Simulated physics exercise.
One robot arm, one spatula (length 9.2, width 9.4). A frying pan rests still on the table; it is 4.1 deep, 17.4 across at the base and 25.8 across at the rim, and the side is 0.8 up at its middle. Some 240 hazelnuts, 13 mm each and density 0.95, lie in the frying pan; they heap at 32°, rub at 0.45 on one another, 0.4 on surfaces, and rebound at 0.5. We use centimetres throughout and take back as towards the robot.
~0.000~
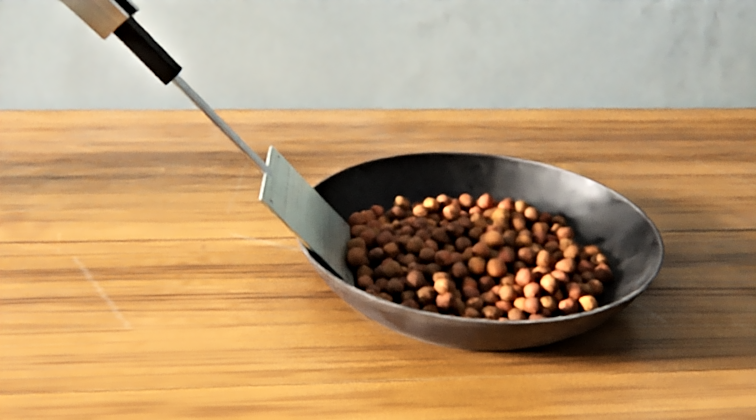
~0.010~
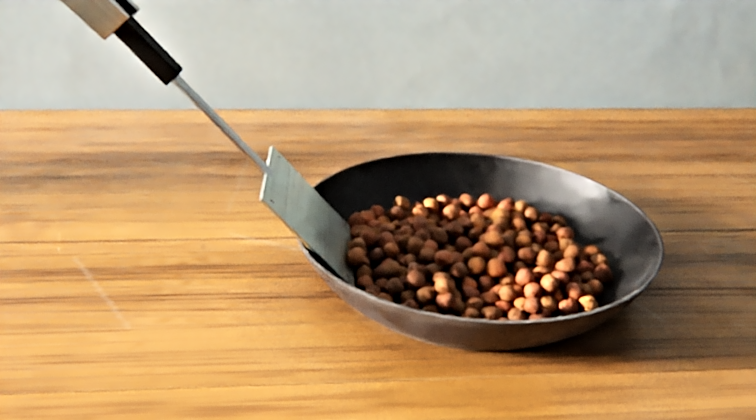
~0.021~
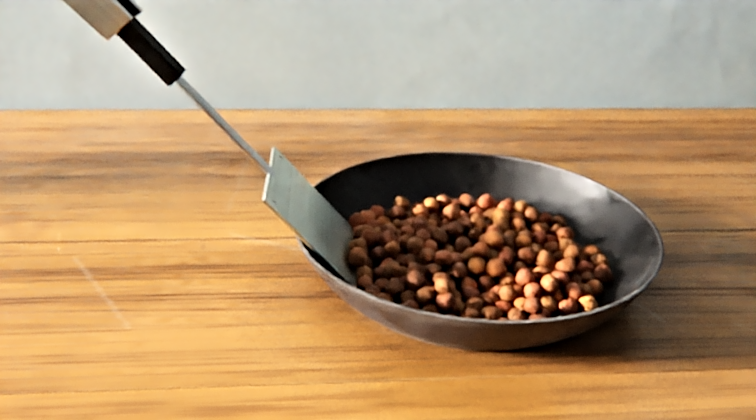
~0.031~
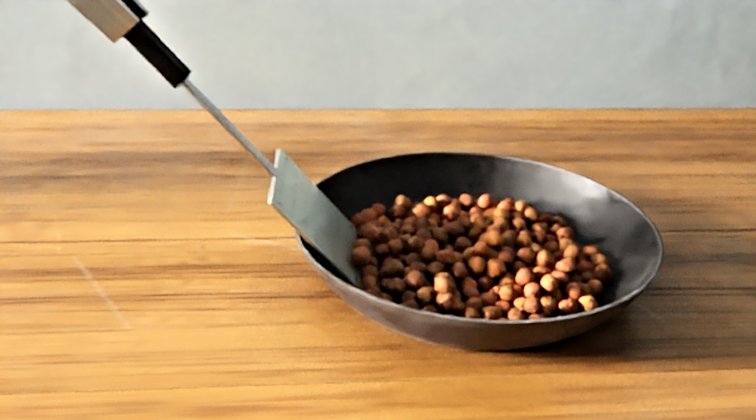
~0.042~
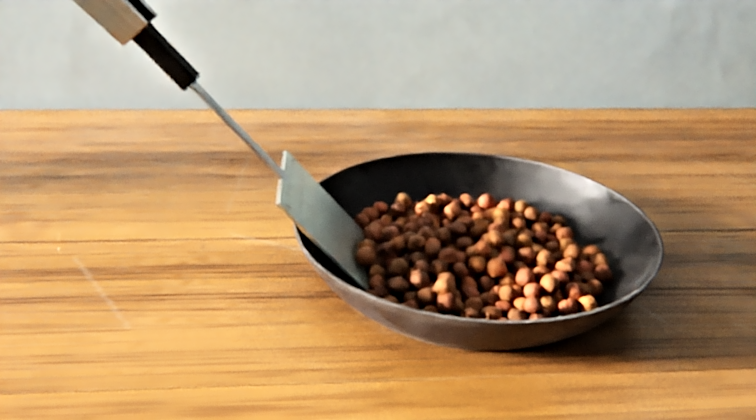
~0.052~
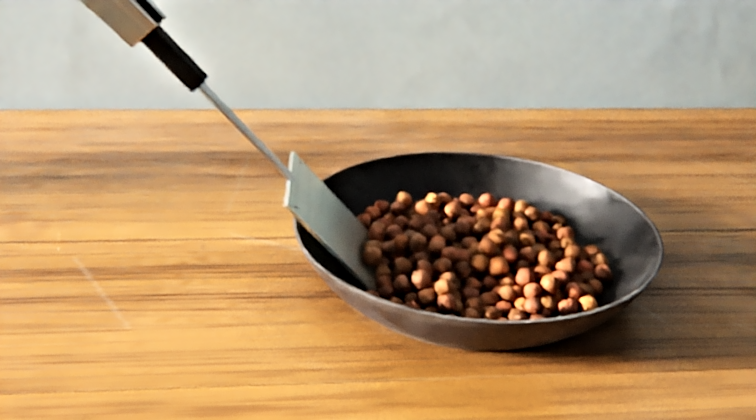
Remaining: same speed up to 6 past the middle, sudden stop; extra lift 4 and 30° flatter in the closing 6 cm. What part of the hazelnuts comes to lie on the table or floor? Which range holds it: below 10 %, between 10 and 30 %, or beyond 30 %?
The range below 10 %.
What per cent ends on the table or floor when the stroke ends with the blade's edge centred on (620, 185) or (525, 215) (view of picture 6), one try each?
Close to 20 and close to 0 per cent, respectively.
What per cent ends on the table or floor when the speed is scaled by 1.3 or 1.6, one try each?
Estimates in order: 0 per cent, 5 per cent.
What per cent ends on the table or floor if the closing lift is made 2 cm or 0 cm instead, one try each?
0 and 0 %.
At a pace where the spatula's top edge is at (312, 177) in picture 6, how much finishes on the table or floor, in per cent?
Expect some 10 per cent there.
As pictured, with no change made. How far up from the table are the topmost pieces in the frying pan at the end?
Peak at rest, approximately 4.0 centimetres.
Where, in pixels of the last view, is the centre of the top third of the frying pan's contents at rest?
Around (570, 239).
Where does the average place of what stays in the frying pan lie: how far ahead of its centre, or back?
Ahead, by about 4.5 cm.
After 0.15 s, sloping 50°, highest piece 3 above the table; 240 in the frying pan.
After 0.25 s, sloping 37°, highest piece 5 above the table; 240 in the frying pan.
After 0.50 s, sloping 20°, highest piece 4 above the table; 240 in the frying pan.
After 1.55 s, sloping 20°, highest piece 4 above the table; 240 in the frying pan.
At rest, 240 in the frying pan. That is 0 % on the table or floor.
